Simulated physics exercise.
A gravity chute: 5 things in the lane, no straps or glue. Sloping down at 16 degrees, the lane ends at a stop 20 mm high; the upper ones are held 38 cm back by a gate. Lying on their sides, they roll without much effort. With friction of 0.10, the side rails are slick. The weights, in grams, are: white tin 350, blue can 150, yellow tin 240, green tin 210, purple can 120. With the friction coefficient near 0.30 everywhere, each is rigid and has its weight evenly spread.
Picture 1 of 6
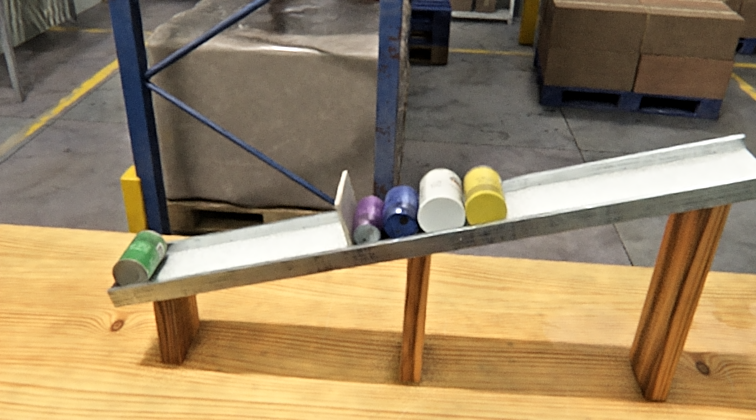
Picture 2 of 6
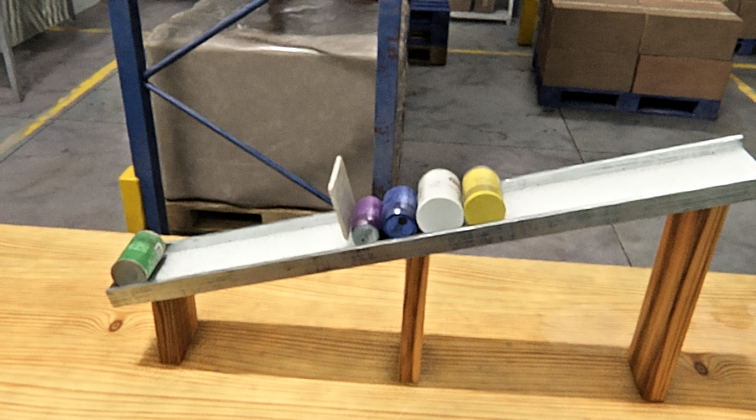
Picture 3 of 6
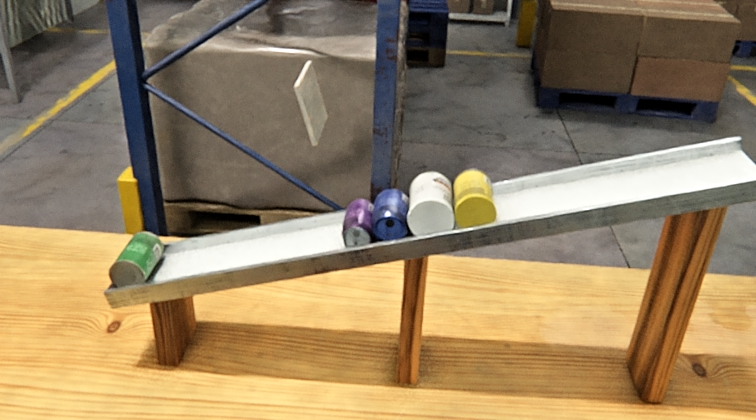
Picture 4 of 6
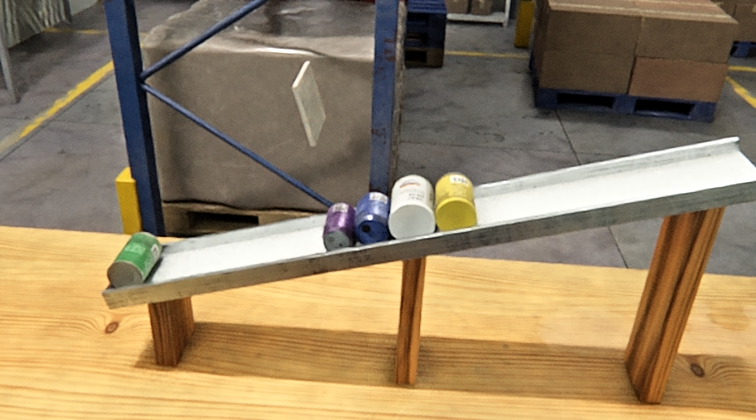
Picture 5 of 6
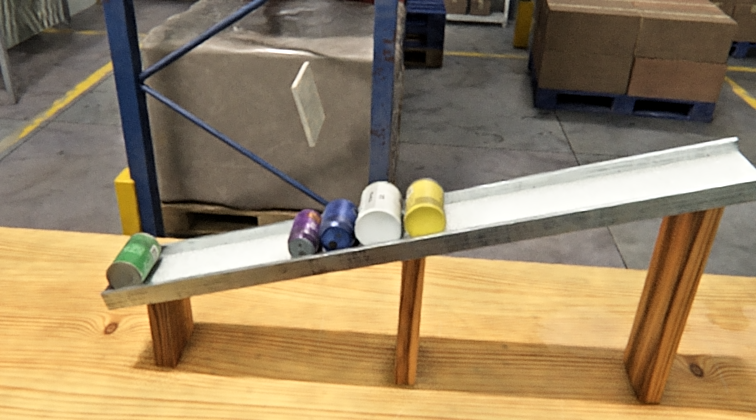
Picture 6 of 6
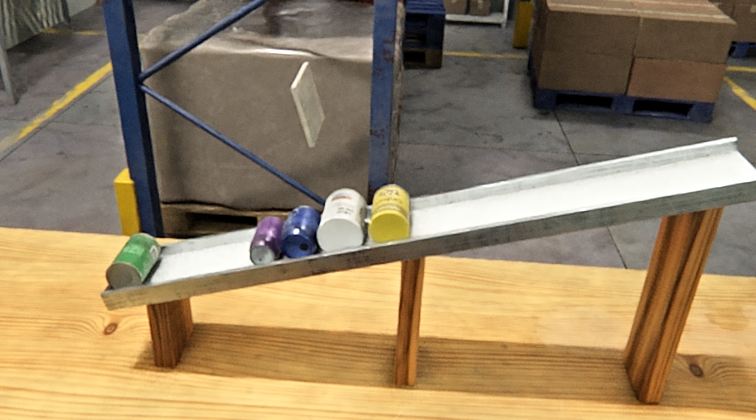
A white gate lifts off the sloping chute and four cans roll down leftward together.
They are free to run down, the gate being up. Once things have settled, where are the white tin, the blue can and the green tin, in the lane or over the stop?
The white tin stops in the lane, the blue can stops in the lane, the green tin clears the end.
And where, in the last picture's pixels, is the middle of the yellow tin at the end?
You'll see it about at (232, 244) in the last picture.
Then, 0.10 s past the last view, leader 18 cm from the stop; blue can near (256, 241); white tin near (298, 230); green tin near (134, 263).
Then, 0.20 s past the last view, leader 8 cm from the stop; white tin near (245, 240); blue can near (203, 250); green tin near (134, 263).
Then, 0.30 s past the last view, leader 4 cm from the stop; white tin near (218, 244); blue can near (184, 254); green tin near (122, 256).
Then, 0.50 s past the last view, green tin now over the stop; white tin not moving near (194, 249); blue can near (160, 258).
Finally, over the stop, green tin; the other 4 in the lane. In the last view, white tin near (194, 249), blue can near (160, 258).
